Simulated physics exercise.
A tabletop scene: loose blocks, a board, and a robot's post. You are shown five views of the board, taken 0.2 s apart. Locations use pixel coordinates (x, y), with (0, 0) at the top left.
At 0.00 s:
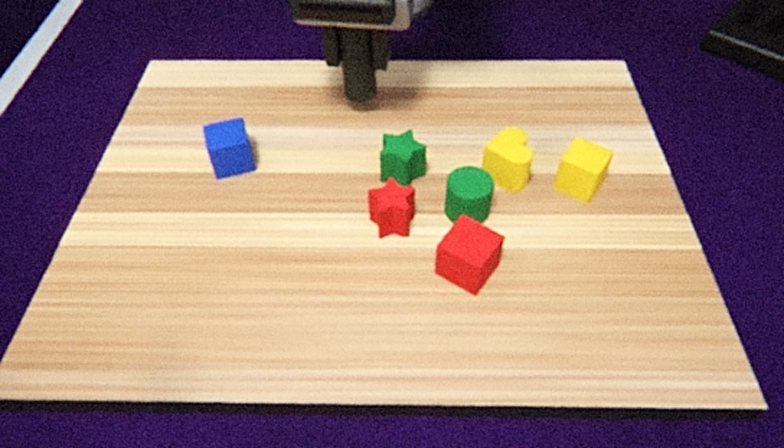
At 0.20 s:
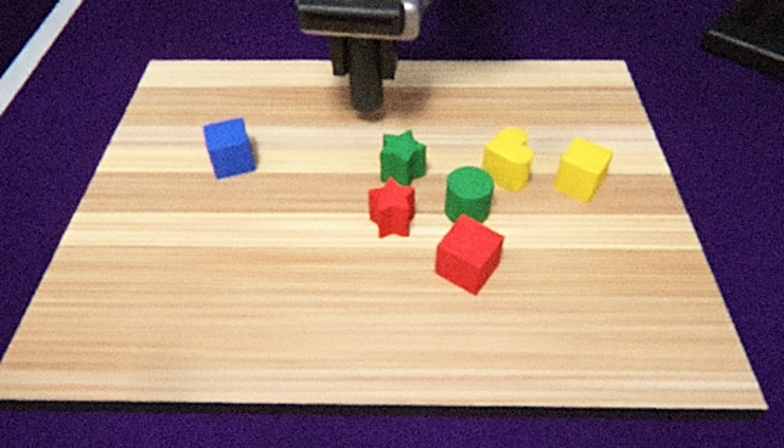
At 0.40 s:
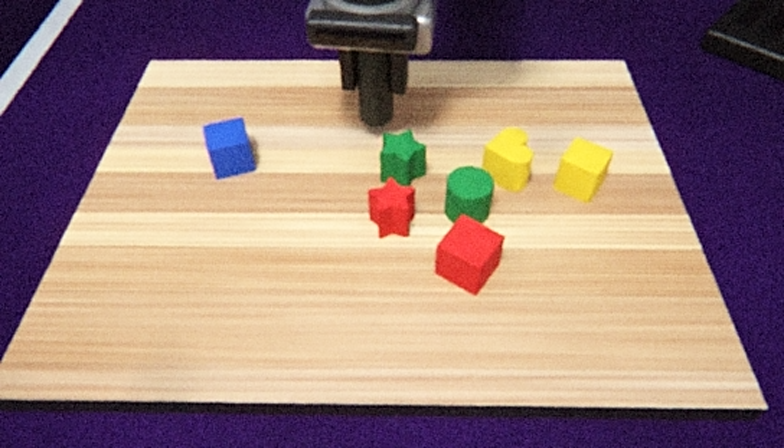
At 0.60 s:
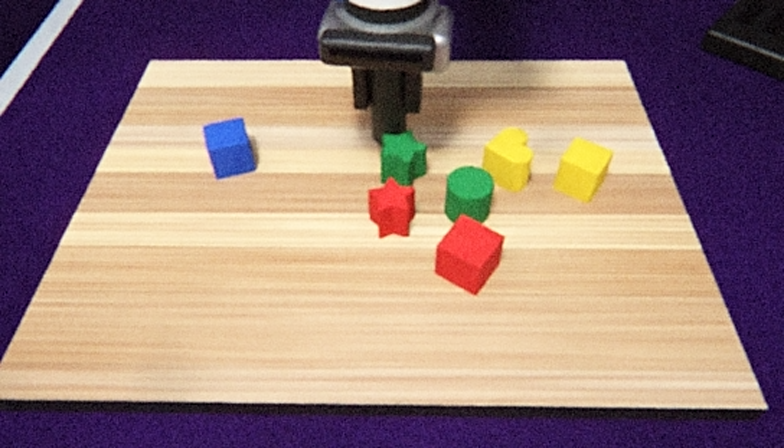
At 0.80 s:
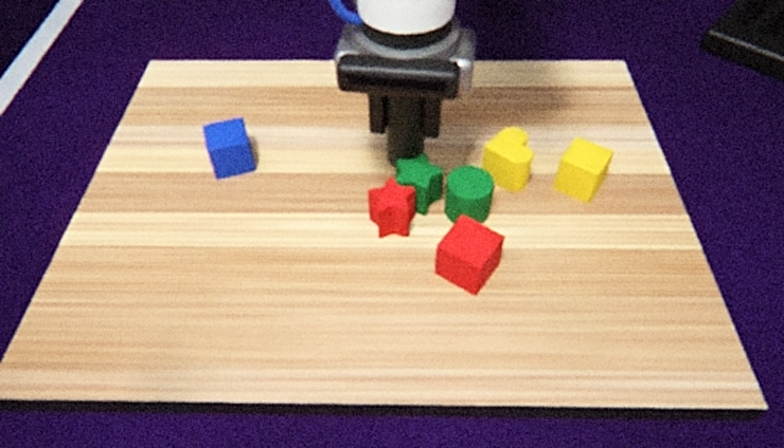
A dark robot post moves down the board and nudges the green star toward the viewer.
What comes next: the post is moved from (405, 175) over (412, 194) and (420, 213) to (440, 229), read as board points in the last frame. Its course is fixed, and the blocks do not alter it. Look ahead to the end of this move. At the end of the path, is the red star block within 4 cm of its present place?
Going by the path, yes.
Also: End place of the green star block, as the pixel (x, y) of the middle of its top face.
I'd say the green star block ends with its top centre at (455, 228).
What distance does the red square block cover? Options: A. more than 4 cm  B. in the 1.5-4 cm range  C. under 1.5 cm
My answer is option B.
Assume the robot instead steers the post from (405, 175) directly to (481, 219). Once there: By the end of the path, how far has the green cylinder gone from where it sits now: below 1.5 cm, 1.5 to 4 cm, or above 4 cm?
Verdict: More than 4 cm.
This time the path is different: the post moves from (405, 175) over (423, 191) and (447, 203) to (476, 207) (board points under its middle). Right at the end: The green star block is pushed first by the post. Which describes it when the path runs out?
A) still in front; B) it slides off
My pick is B.
What follows on the original path. Halfway along, post (416, 189); red star block (391, 210), turned 55° clockwise; green star block (431, 201); green cylinder (476, 184).
At the end, post (441, 214); red star block (390, 212), turned 60° clockwise; green star block (455, 228); green cylinder (480, 184); red square block (490, 260).
